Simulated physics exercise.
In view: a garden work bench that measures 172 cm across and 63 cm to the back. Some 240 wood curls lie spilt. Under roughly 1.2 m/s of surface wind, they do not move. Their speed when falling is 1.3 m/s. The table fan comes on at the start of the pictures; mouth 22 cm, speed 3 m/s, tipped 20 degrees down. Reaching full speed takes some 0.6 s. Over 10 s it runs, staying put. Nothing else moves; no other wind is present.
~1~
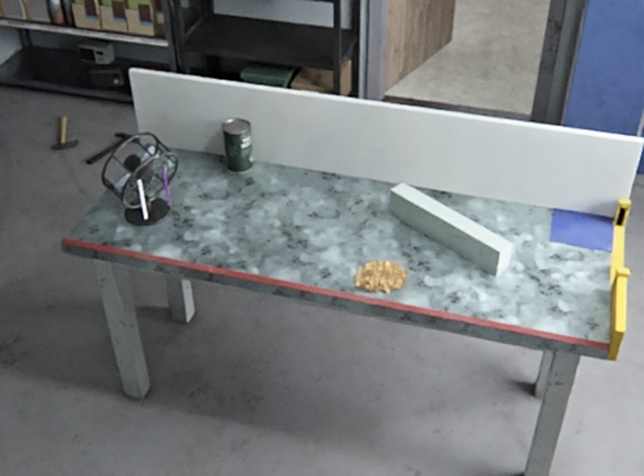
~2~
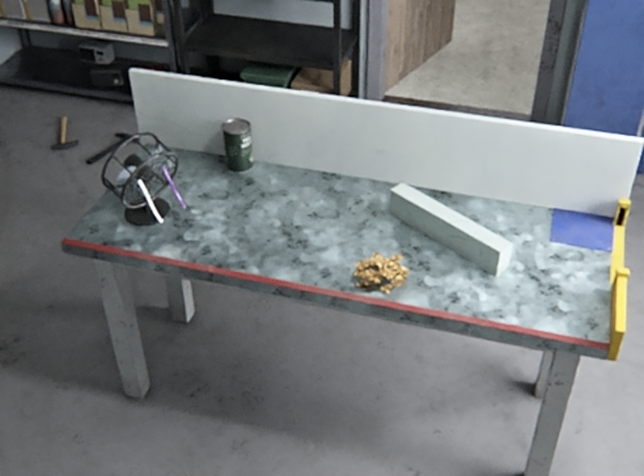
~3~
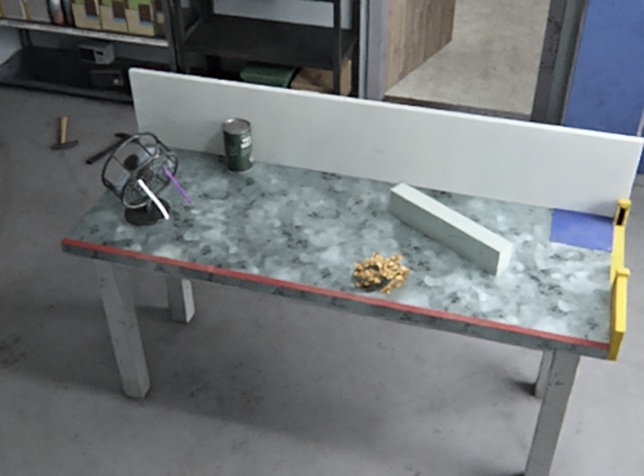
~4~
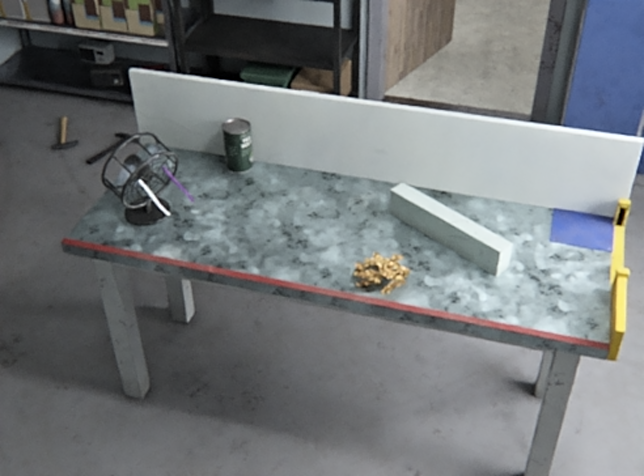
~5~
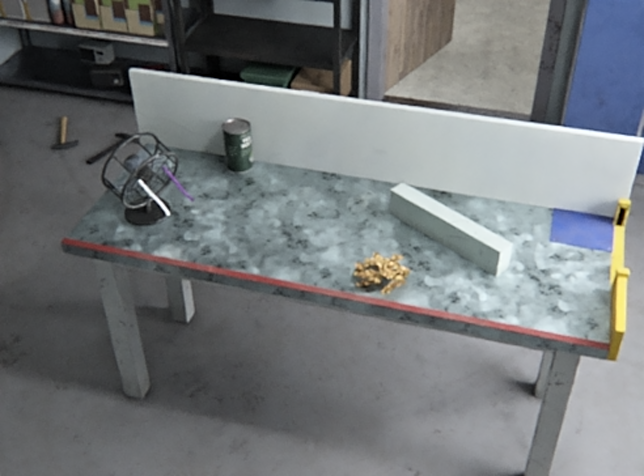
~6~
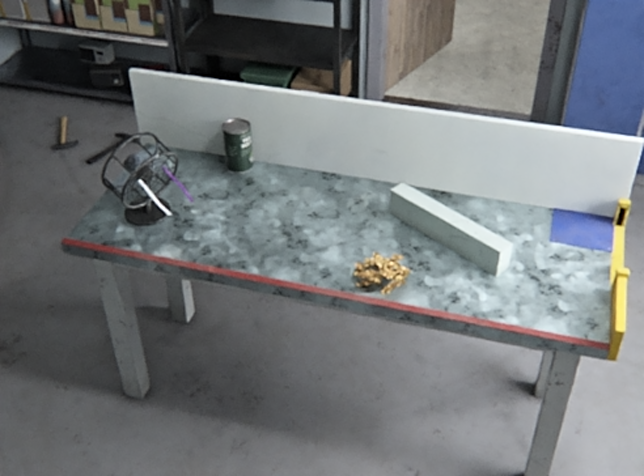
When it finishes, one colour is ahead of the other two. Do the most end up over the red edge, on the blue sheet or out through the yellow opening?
It is red.
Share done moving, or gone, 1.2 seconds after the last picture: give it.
About 60 %.
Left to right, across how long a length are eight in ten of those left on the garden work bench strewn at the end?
The middle group spans some 10 cm.
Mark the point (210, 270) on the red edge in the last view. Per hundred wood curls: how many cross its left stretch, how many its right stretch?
About 0 per cent left, about 50 per cent right.
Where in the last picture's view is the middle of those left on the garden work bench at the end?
Their middle sits at about (602, 314) in the last picture.
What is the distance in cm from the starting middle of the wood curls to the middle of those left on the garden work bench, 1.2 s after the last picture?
Roughly 65 centimetres.
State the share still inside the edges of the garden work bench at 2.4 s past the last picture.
That comes to roughly 50 % remaining.
Then, 1.2 s after the last picture, 6 % are out through the yellow opening, 45 % over the red edge and 0 % on the blue sheet; the middle of those still in play is near (602, 312); 62 % have settled or left.
Then, 2.4 s after the last picture, 9 % are out through the yellow opening, 45 % over the red edge and 0 % on the blue sheet; the middle of those still in play is near (602, 312); 72 % have settled or left.
Then, 4.7 s after the last picture, 9 % are out through the yellow opening, 46 % over the red edge and 0 % on the blue sheet; the middle of those still in play is near (602, 312); 75 % have settled or left.
Then, 9.2 s after the last picture, at the end, 10 % are out through the yellow opening, 48 % over the red edge and 0 % on the blue sheet; the middle of those still in play is near (607, 310).
